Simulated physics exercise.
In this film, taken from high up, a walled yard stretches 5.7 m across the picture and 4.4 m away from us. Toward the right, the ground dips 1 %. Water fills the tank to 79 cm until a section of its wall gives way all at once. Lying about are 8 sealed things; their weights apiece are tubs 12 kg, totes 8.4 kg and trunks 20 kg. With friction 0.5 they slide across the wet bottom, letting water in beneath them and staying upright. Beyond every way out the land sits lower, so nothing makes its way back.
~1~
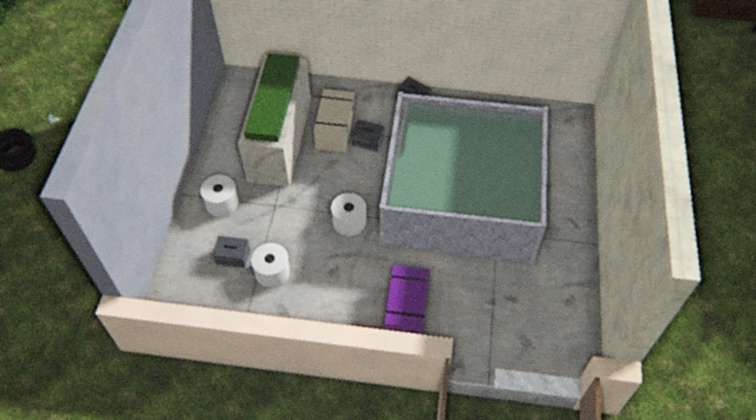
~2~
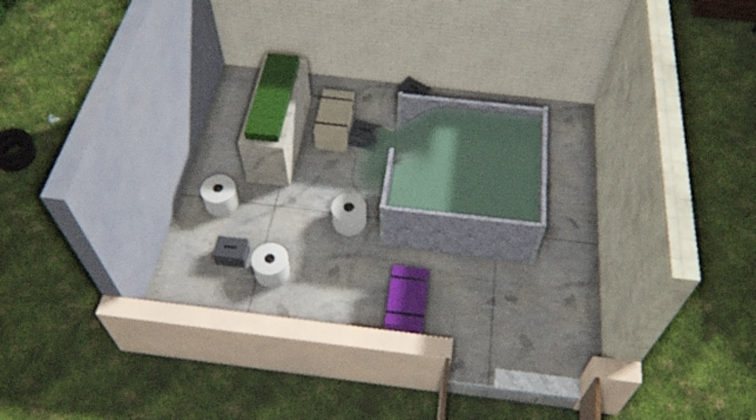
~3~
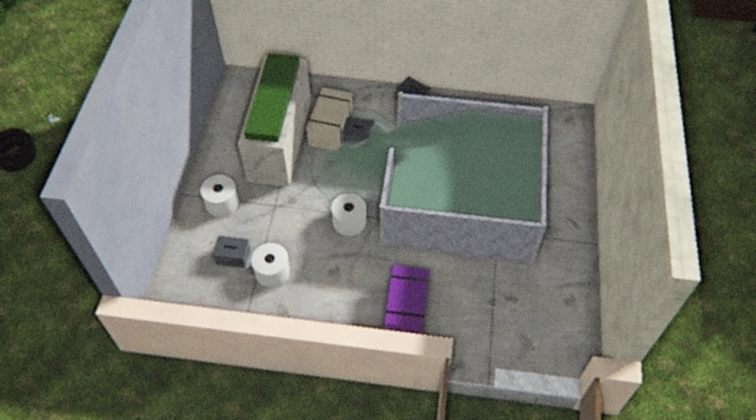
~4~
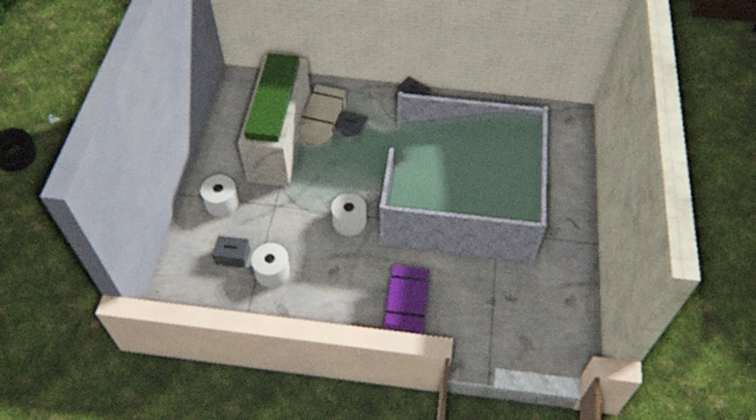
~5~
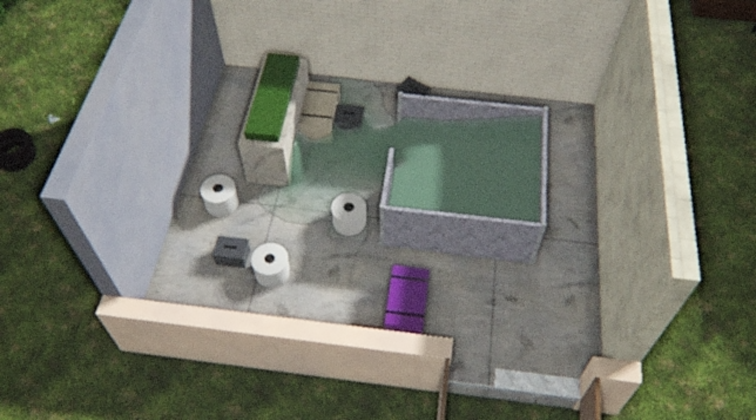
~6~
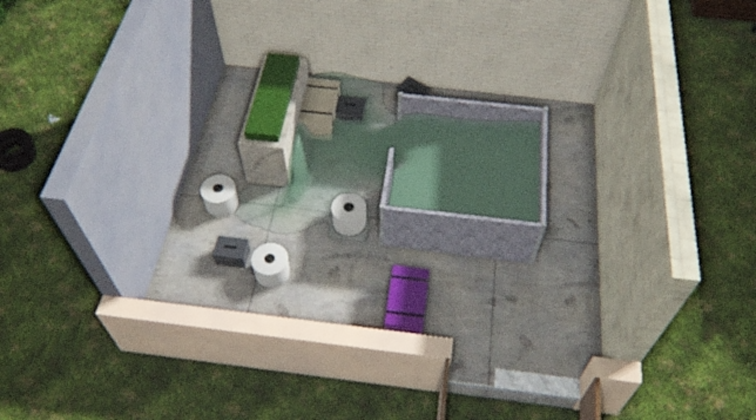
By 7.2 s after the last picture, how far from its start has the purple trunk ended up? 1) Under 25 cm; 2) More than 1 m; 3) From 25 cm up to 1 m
2, more than 1 m.
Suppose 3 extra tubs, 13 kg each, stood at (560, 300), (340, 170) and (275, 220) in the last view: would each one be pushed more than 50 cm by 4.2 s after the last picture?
Spot by spot, in turn: Falls short, exceeds it, exceeds it.
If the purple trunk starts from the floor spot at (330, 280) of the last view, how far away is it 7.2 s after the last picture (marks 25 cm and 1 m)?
What happens is that it covers a big distance.
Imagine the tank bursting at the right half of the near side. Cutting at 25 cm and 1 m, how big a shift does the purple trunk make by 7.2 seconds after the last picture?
Result: The purple trunk is pushed partway.
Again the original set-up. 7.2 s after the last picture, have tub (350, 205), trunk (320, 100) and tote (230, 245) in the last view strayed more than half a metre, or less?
Taking them in order: Fell shy, exceeded and exceeded.
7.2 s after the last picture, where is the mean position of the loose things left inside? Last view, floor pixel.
Near (475, 291).
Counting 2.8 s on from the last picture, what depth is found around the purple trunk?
Roughly 3 cm deep.
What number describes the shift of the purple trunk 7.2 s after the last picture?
200 cm.
Then, 0.9 s after the last picture the purple trunk is near (407, 296), 0.0 m from its start, aground; 0 of 8 are out; 1 afloat.
Then, 2.8 s after the last picture the purple trunk is near (458, 278), 0.7 m from its start, aground; 0 of 8 are out; 4 afloat.
Then, 4.8 s after the last picture the purple trunk is near (492, 256), 1.2 m from its start, aground; 0 of 8 are out; 5 afloat.
Then, 7.2 s after the last picture the purple trunk is near (567, 265), 2.0 m from its start, afloat; 0 of 8 are out; 8 afloat.
